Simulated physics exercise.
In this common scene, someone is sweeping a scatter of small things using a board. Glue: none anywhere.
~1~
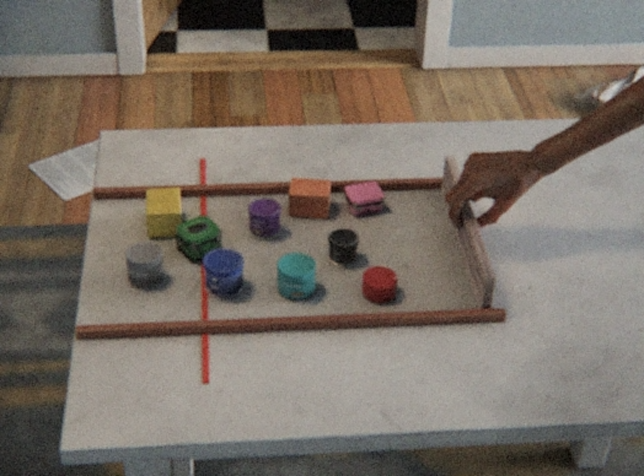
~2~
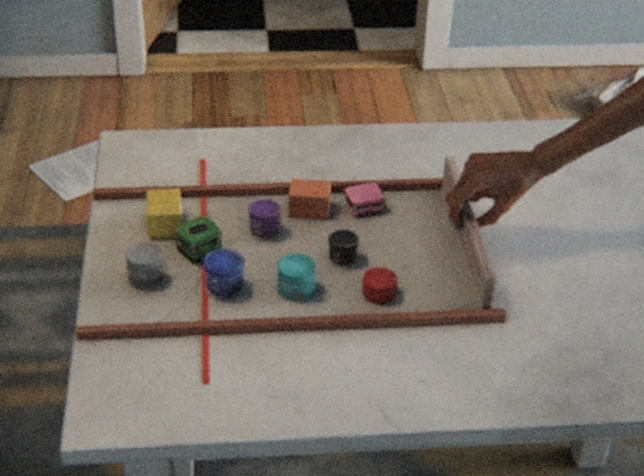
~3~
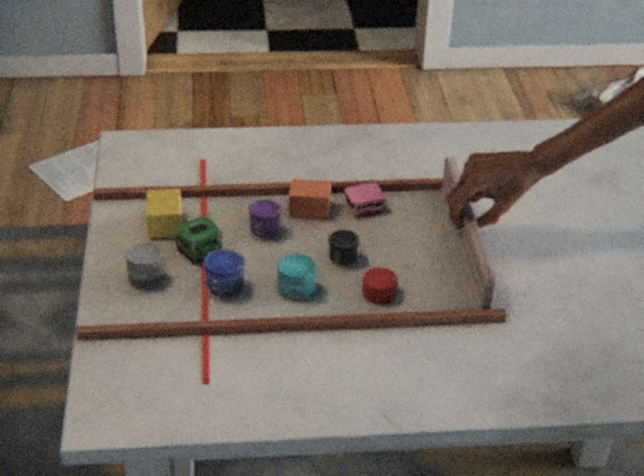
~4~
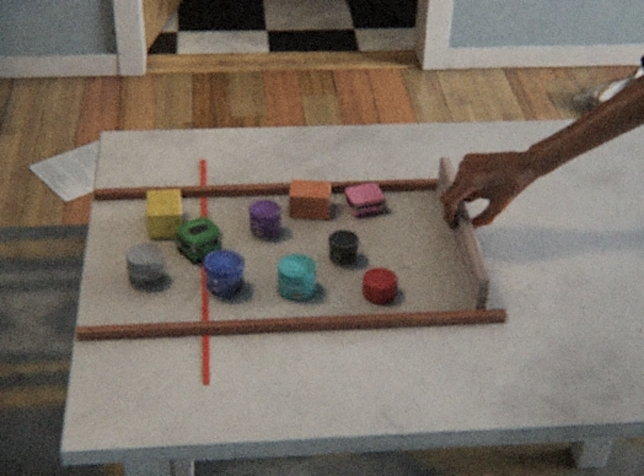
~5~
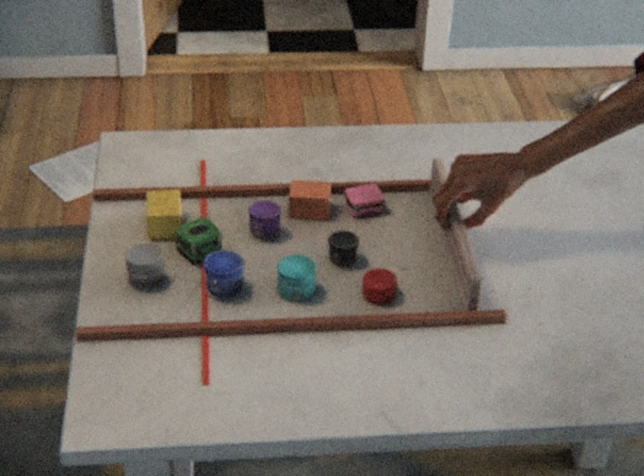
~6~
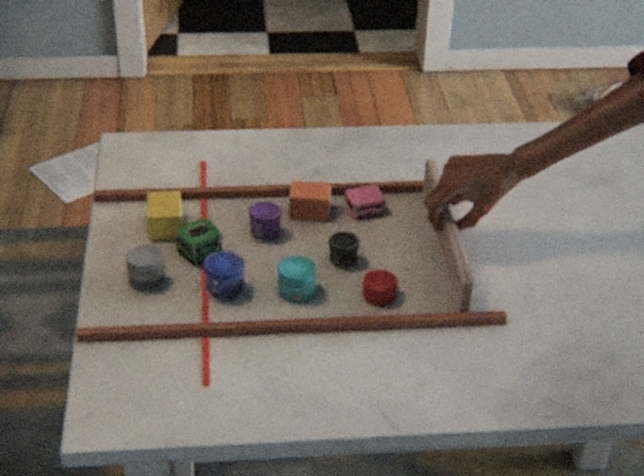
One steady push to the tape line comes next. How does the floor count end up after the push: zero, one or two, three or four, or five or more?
So in the end, no bits get shoved clean off.
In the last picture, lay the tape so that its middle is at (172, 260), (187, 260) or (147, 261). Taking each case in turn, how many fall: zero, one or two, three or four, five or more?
Lab note - count per position: One or two; not one; one or two.
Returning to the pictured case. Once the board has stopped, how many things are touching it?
5 in contact.
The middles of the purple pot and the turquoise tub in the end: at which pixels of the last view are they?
Around (188, 223), then around (186, 272).
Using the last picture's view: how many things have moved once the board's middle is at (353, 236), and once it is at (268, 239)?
4, then 7.
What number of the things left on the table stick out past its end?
You'd get 0.
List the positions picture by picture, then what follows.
The first picture shows grey tub (145, 265); yellow block (164, 213); green case (198, 239); board (466, 230); tape (204, 257).
The second picture shows yellow block (164, 213); blue pot (224, 274).
The third picture shows green case (199, 240); purple pot (265, 220).
The fourth picture shows grey tub (145, 266); pink case (364, 201).
The fifth picture shows yellow block (164, 214); board (454, 232).
The sixth picture shows grey tub (145, 268); yellow block (165, 215); green case (199, 242); board (446, 233); tape (205, 259).
Soon after, none off yet; grey tub at rest near (145, 268); yellow block at rest near (165, 215); green case at rest near (199, 242).
At rest, the number that fall off is zero.
